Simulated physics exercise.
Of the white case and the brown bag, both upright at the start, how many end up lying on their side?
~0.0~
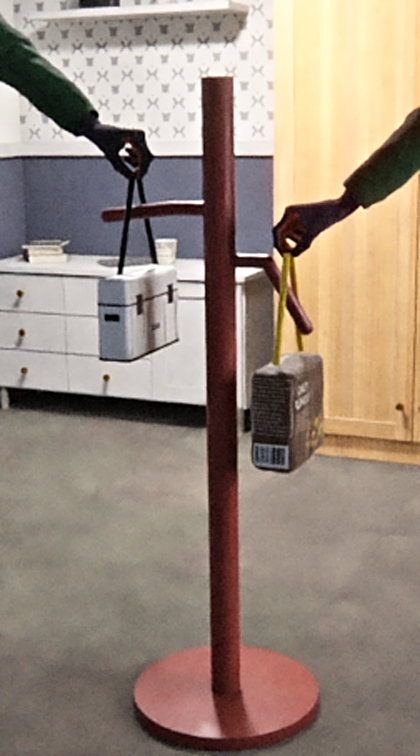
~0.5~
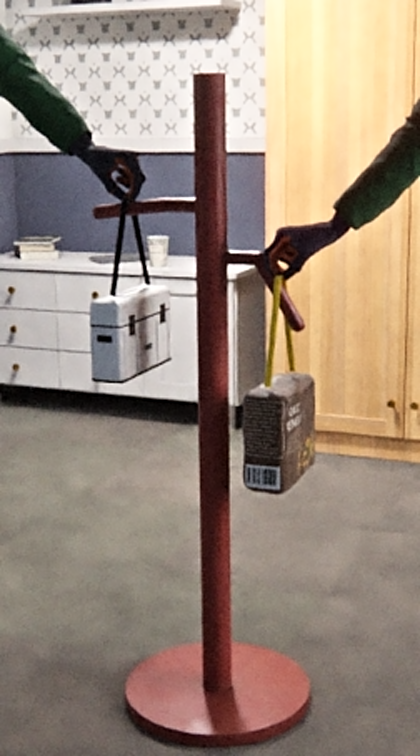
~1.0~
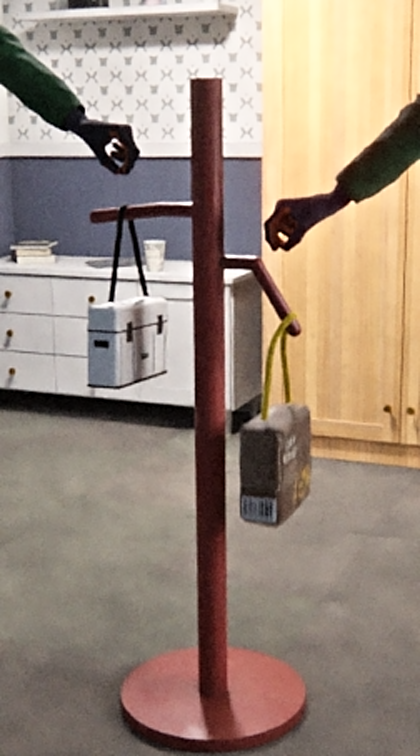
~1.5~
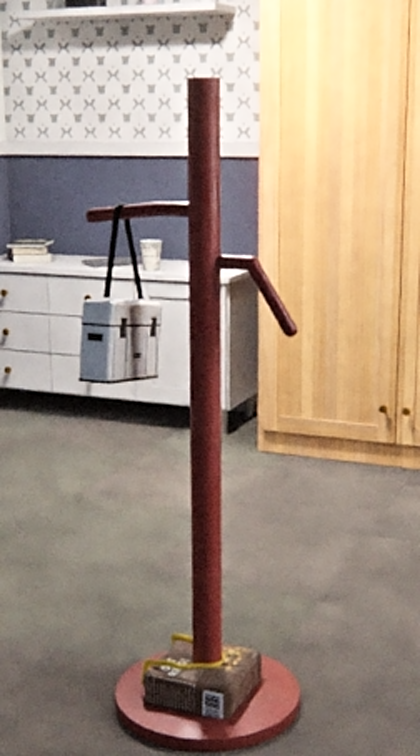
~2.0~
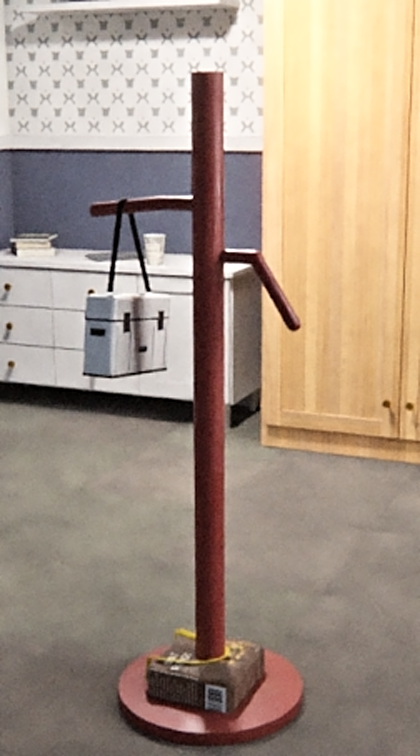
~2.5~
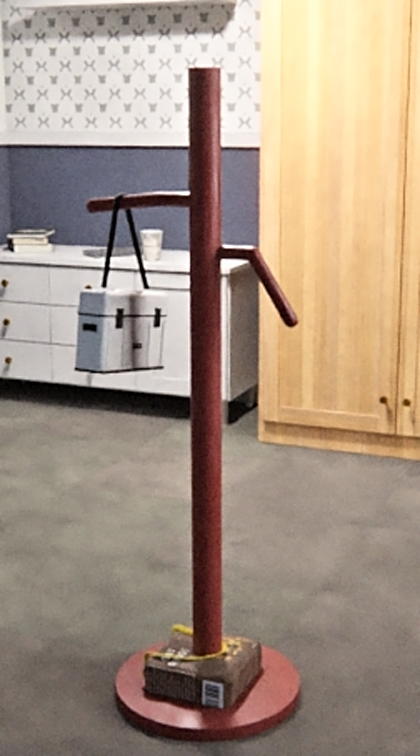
One of them does. The brown bag ends up on its side on the stand's round base, while the white case stays hanging from the left peg.
